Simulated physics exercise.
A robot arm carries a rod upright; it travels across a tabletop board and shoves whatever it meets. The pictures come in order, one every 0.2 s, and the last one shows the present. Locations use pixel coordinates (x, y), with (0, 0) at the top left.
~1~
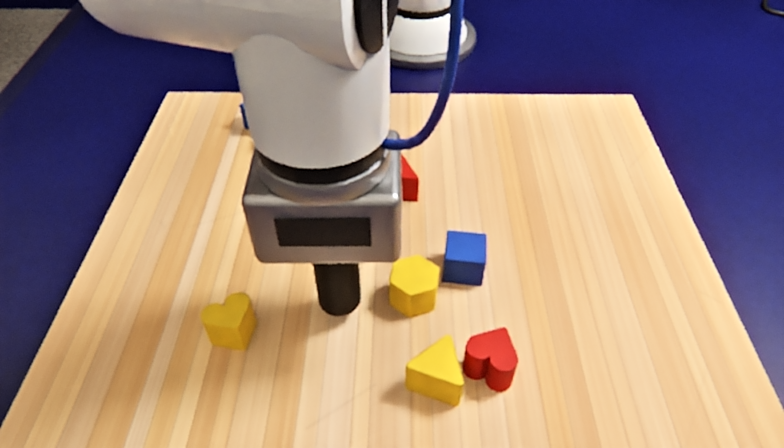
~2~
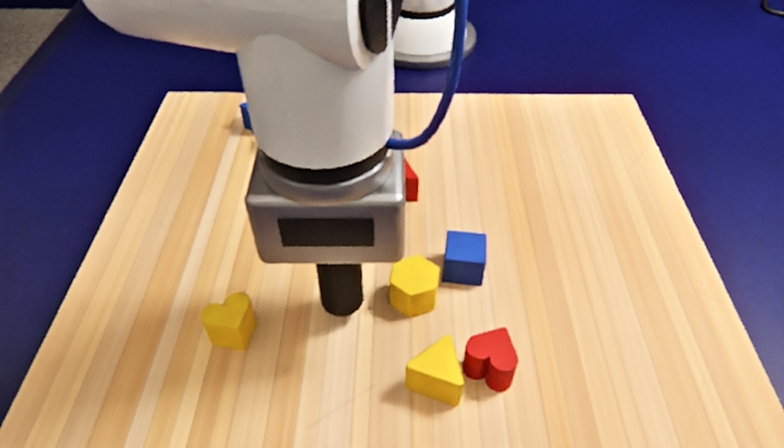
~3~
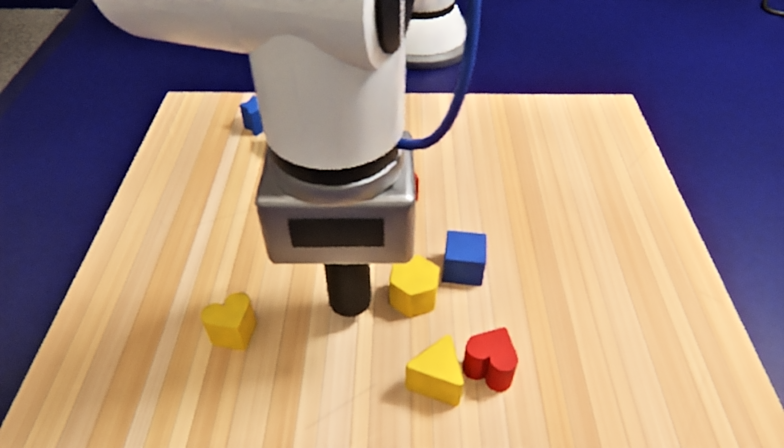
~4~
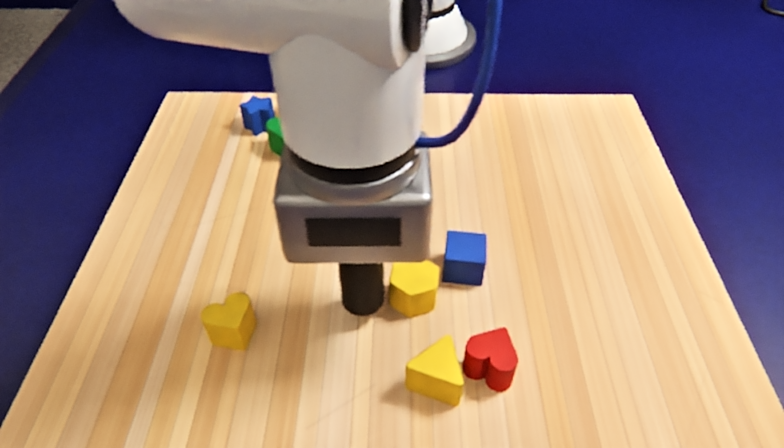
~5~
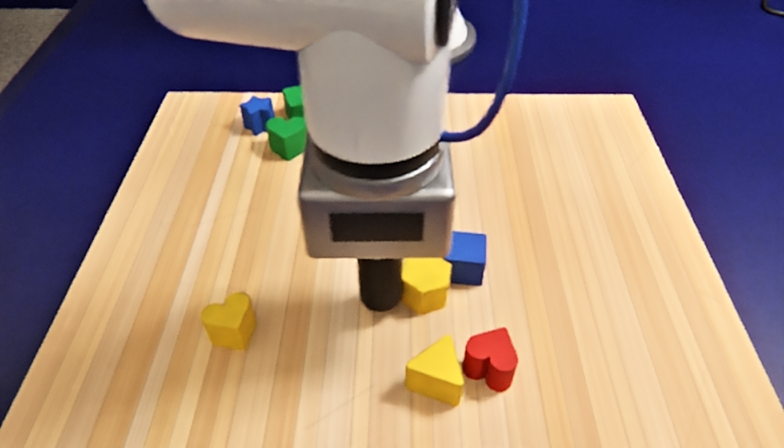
On a wooden tabletop scattered with colored blocks, a robot arm with a black rod slides gradually to the right, meets the yellow hexagonal block and nudges it slightly right toward the blue block, while the other blocks stay still.
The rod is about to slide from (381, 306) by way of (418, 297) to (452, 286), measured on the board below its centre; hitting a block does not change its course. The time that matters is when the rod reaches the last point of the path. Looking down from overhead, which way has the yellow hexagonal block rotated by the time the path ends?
From the top, the block rotates clockwise.
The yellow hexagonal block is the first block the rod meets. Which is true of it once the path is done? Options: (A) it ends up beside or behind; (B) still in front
B
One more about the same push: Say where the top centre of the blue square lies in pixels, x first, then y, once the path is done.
Located at (502, 231).
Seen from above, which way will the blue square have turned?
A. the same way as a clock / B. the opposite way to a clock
B
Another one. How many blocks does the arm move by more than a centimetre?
Moved: 2.
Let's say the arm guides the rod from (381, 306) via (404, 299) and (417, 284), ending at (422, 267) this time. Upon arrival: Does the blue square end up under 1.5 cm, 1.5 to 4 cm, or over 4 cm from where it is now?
Displacement: 1.5 to 4 cm.
On the path given first. Halfway along, rod at (419, 288); yellow hexagonal block at (466, 267), turned 15° clockwise; blue square at (487, 237), turned 45° anticlockwise.
At the end, rod at (454, 276); yellow hexagonal block at (501, 265), turned 40° clockwise; yellow triangular piece unmoved; blue square at (502, 231), turned 90° anticlockwise.
